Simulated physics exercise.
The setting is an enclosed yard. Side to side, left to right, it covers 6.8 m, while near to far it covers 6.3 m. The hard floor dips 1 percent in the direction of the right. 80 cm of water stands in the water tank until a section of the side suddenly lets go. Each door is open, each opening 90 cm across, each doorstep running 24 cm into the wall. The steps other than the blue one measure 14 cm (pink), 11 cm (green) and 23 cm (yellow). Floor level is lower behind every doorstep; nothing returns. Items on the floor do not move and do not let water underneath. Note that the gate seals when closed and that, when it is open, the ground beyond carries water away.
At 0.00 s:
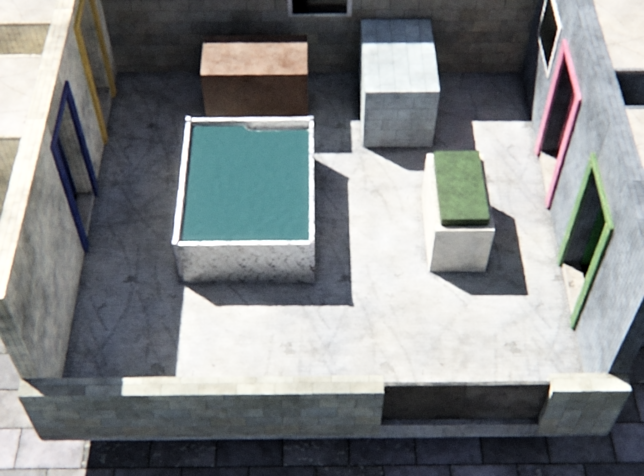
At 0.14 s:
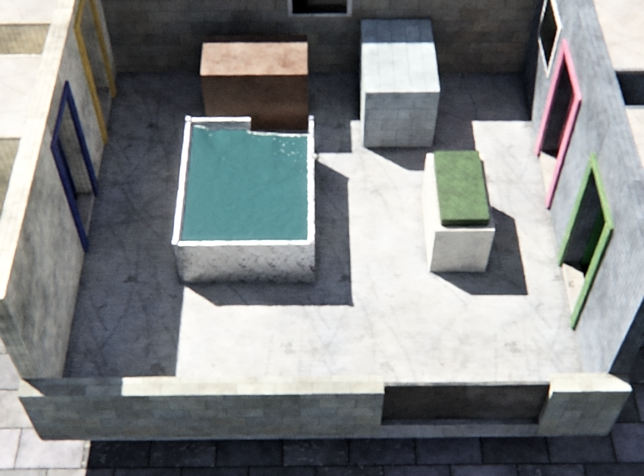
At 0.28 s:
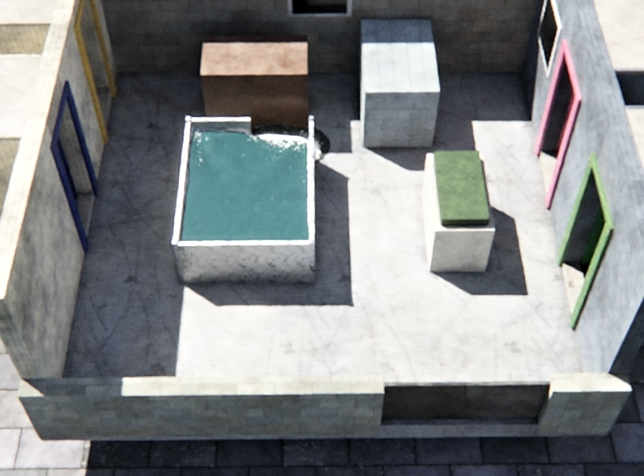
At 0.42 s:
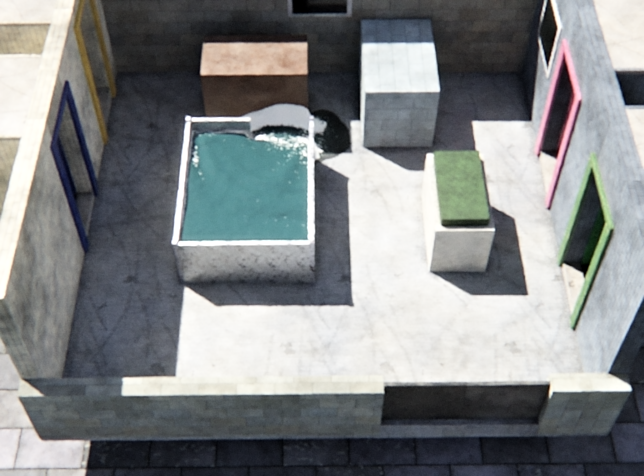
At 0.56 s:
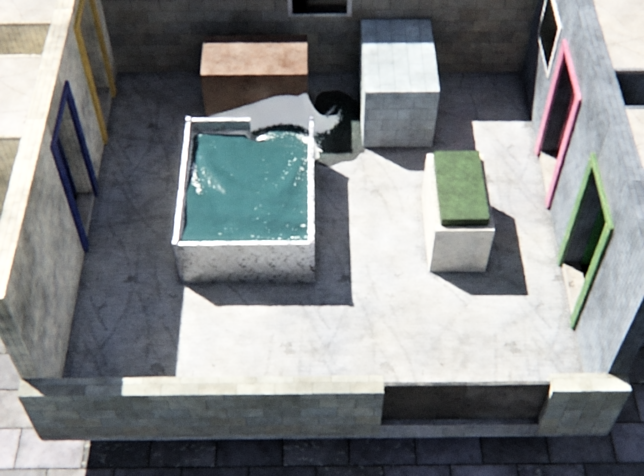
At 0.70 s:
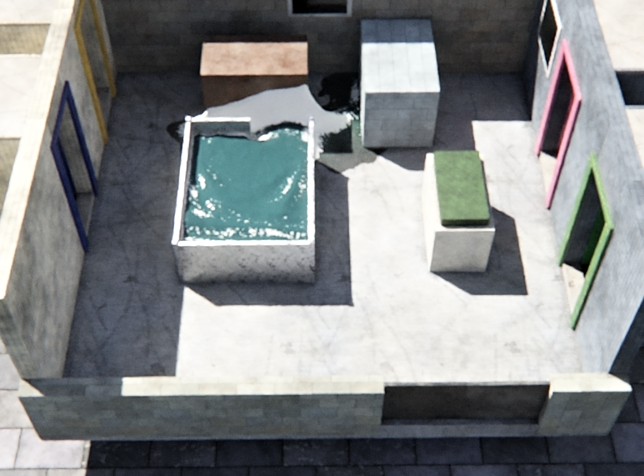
The clip opens on an enclosed yard where a pale tank of still, blue-green water stands among several blocks. A gap appears in the tank's far side, and water pours out there, spreading over the floor between the brown and pale grey blocks while the surface inside ripples and sinks slightly.
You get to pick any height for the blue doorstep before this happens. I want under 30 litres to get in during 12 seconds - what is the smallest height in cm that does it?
You would need about 7 cm.
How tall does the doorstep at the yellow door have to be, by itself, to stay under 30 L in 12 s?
At yellow, roughly 20 cm.
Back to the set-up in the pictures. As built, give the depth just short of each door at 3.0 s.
Door by door in centimetres - pink 5, blue 10, green 0, yellow 27.
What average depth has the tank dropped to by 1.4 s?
The mean depth is about 55 cm.
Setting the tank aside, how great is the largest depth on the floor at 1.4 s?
64 cm.
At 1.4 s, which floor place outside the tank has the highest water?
Check close to (278, 133).
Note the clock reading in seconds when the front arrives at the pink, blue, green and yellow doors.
Pink 2.6 s, blue 1.6 s, green 4.5 s, yellow 1.1 s.
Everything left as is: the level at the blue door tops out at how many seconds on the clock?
At roughly 4.0 s.
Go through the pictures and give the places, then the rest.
In the first frame, still water, 80 cm deep, in the water tank at (247, 181); the blue door at (76, 174) is dry.
In the second frame, the gap is on the far side, the front 0.3 m out at a hidden place; the back of the water tank holds 80 cm.
In the third frame, water pours out on the far side and has run 0.7 m, to a hidden place; about 13 cm deep outside, 80 cm at the back.
In the fourth frame, the front is at (326, 114), 1.1 m from the gap on the far side; 1.2 m2 of floor is wet, 80 cm left at the back.
In the fifth frame, the gap is on the far side, the front 1.5 m out at (341, 96); the back of the water tank holds 77 cm.
In the sixth frame, water pours out on the far side and has run 2.1 m, to (358, 76); about 10 cm deep outside, 68 cm at the back; 1.9 m in a straight line remain to the blue door at (76, 174).
After 1.4 s water covers 20 % of the floor, deepest (64 cm) near (278, 133); it has not reached the blue door.
After 3.0 s water covers 55 % of the floor, deepest (44 cm) near (113, 101); 10 cm at the blue door, 2 litres in over its 10 cm doorstep.
After 12.0 s water covers 100 % of the floor, deepest (14 cm) near (581, 407); 5 cm at the blue door, 8 litres in over its 10 cm doorstep.
At the blue door as built, the water arrived by 1.6 s and peaked near 13 cm at 4.2 s.
Run again over the same 12 s with other heights there, 39 litres in over 6.5 cm, 21 litres over 8 cm. The limit of 30 litres is kept from about 7 cm up.
